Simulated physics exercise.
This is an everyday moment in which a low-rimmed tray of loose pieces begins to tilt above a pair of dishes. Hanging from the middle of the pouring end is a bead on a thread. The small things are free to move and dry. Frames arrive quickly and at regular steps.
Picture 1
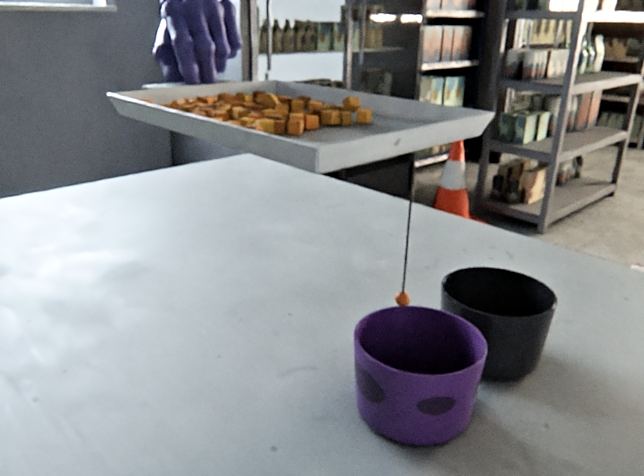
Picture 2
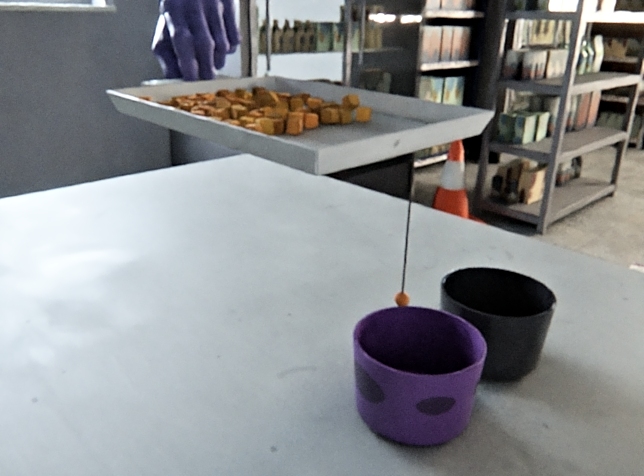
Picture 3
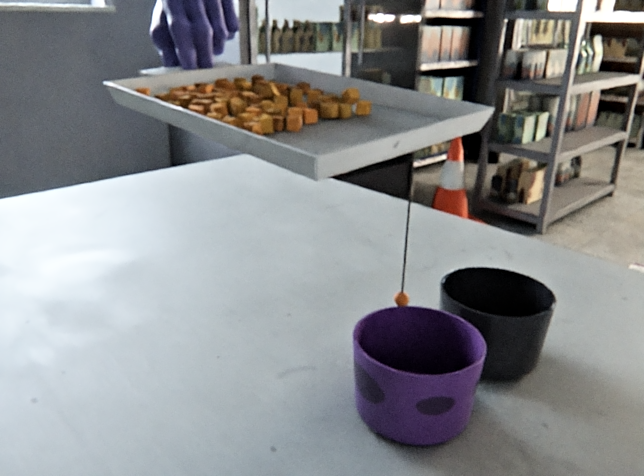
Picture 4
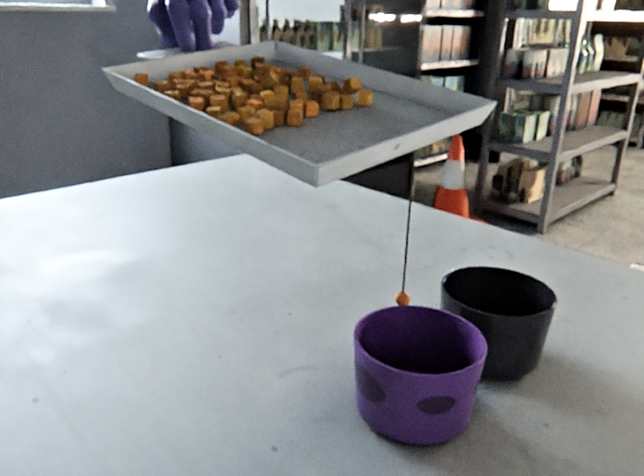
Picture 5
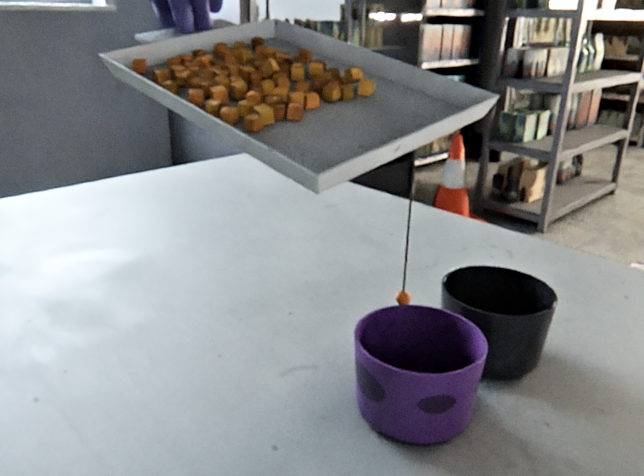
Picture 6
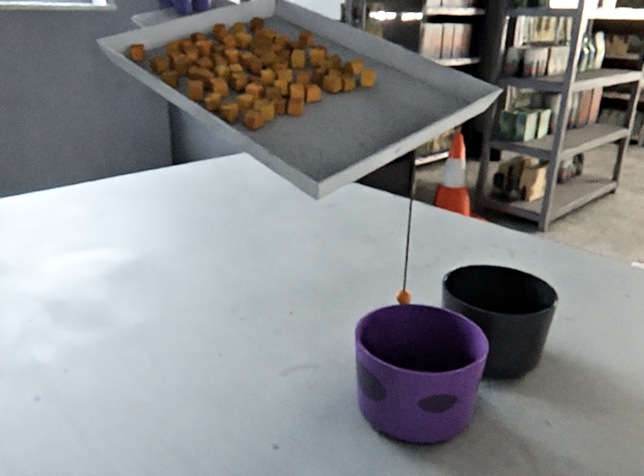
Shallow grey tray of orange-brown cubes tilting gradually toward its near corner above a purple dish and a black dish on a table.
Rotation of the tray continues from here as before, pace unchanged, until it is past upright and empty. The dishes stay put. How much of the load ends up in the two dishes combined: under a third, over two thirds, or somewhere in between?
Under a third.
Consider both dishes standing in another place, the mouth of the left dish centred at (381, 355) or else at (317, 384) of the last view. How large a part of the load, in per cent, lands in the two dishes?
First placement: Some 40 %; second placement: Some 80 %.
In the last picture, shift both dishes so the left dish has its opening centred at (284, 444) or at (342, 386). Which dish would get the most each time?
On the first try it would be the one to the right, on the second the one to the left.
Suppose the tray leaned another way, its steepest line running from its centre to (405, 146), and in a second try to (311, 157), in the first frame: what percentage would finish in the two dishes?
So it's 50 percent with the first slope and 0 percent with the other.
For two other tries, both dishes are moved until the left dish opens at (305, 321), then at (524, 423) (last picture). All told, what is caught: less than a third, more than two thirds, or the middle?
Try 1 - below one third; try 2 - below one third.
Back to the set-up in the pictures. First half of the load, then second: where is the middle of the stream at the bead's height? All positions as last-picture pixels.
The leading part at (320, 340), the rest of it at (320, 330).
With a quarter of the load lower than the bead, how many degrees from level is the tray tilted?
Somewhere near 75°.
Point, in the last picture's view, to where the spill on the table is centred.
Estimated middle: Around (289, 448).
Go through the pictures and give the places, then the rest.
In the first picture, corners of the pouring end at (318, 144) and (482, 112), level; middle of the load at (258, 112), croutons; left dish at (471, 396); right dish at (545, 337); bead on its thread at (402, 299).
In the second picture, corners of the pouring end at (317, 146) and (482, 111), level; middle of the load at (257, 109).
In the third picture, corners of the pouring end at (317, 152) and (482, 107), tipped barely, lowest at the left corner; middle of the load at (256, 102).
In the fourth picture, corners of the pouring end at (318, 160) and (485, 101), tipped a little, lowest at the left corner; middle of the load at (256, 90).
In the fifth picture, corners of the pouring end at (318, 168) and (487, 95), tipped a little, lowest at the left corner; middle of the load at (256, 78).
In the sixth picture, corners of the pouring end at (318, 175) and (489, 89), tipped clearly, lowest at the left corner; middle of the load at (256, 66); left dish at (472, 394); right dish at (546, 335).
Soon, tray tipped steeply; most on the tray; a small part outside both; a small part in the air.
A while on, tray tipped past a quarter turn; a small part in the left dish; nearly all outside both; a stray few in the air.
Towards the end, tray tipped past a quarter turn; a small part in the left dish; nearly all outside both.
Finally, tray tipped past a quarter turn; a small part in the left dish; none in the right dish; nearly all outside both.
